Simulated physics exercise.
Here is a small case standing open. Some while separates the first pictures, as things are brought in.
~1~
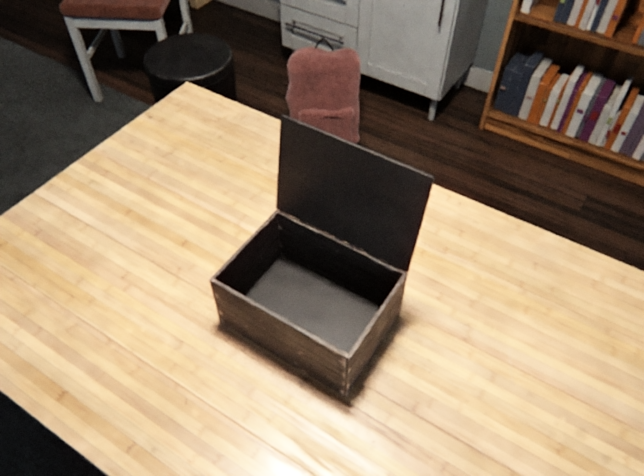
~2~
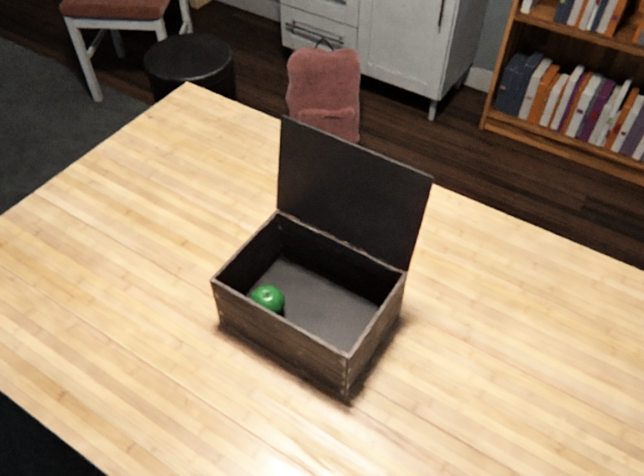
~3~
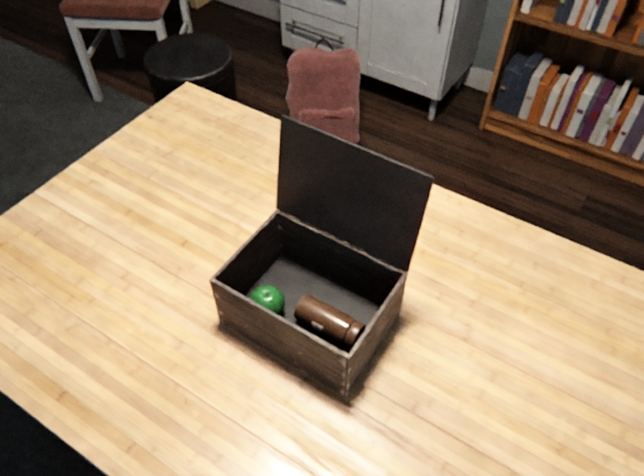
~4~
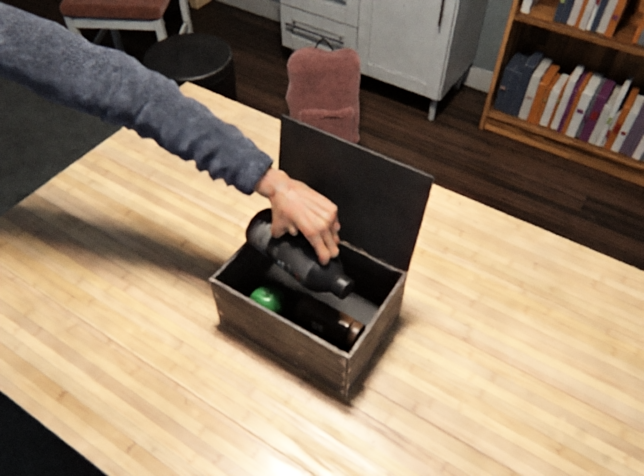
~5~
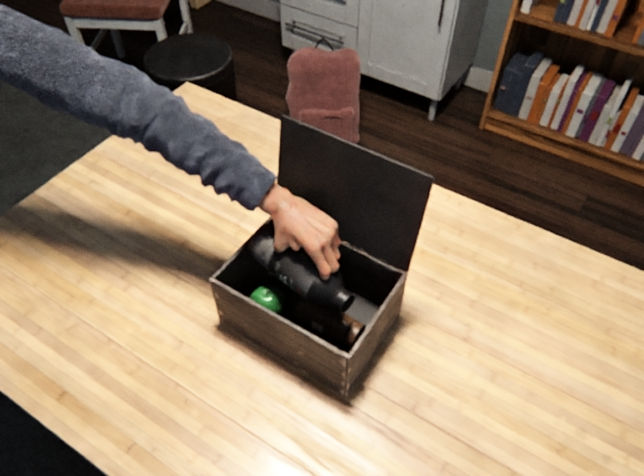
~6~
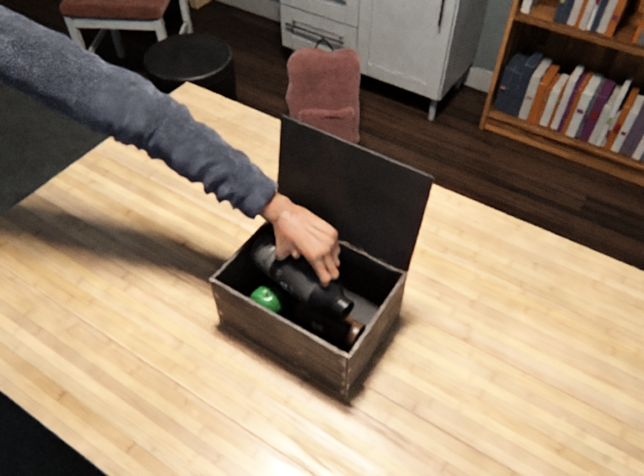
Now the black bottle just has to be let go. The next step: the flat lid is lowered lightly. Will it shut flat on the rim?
So the lid is down at the end.
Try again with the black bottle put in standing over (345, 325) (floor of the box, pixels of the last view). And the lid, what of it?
Then the lid stays propped open.
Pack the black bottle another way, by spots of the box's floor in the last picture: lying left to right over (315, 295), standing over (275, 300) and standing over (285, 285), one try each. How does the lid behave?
Well, the first try leaves the lid lying shut, the second leaves it standing open, and the third leaves it standing open.
Then, 0.40 s on from there, black bottle shifted about its own width near (321, 288); brown shaker shifted about its own width; green apple shifted a little.
Then, 1.20 s on from there, lid starting down; black bottle shifted about its own width near (326, 285); brown shaker shifted about its own width; green apple shifted a little.
Then, 1.70 s on from there, lid 50° above the rim; black bottle shifted about its own width near (326, 285); brown shaker shifted about its own width; green apple shifted a little.
Then, 2.10 s on from there, lid 10° above the rim; black bottle shifted about its own width near (326, 285); brown shaker shifted about its own width; green apple shifted a little.
In the end, lid shut; moved from the start, brown shaker and black bottle; green apple unmoved. At the end, from the last picture's camera, black bottle near (326, 285).
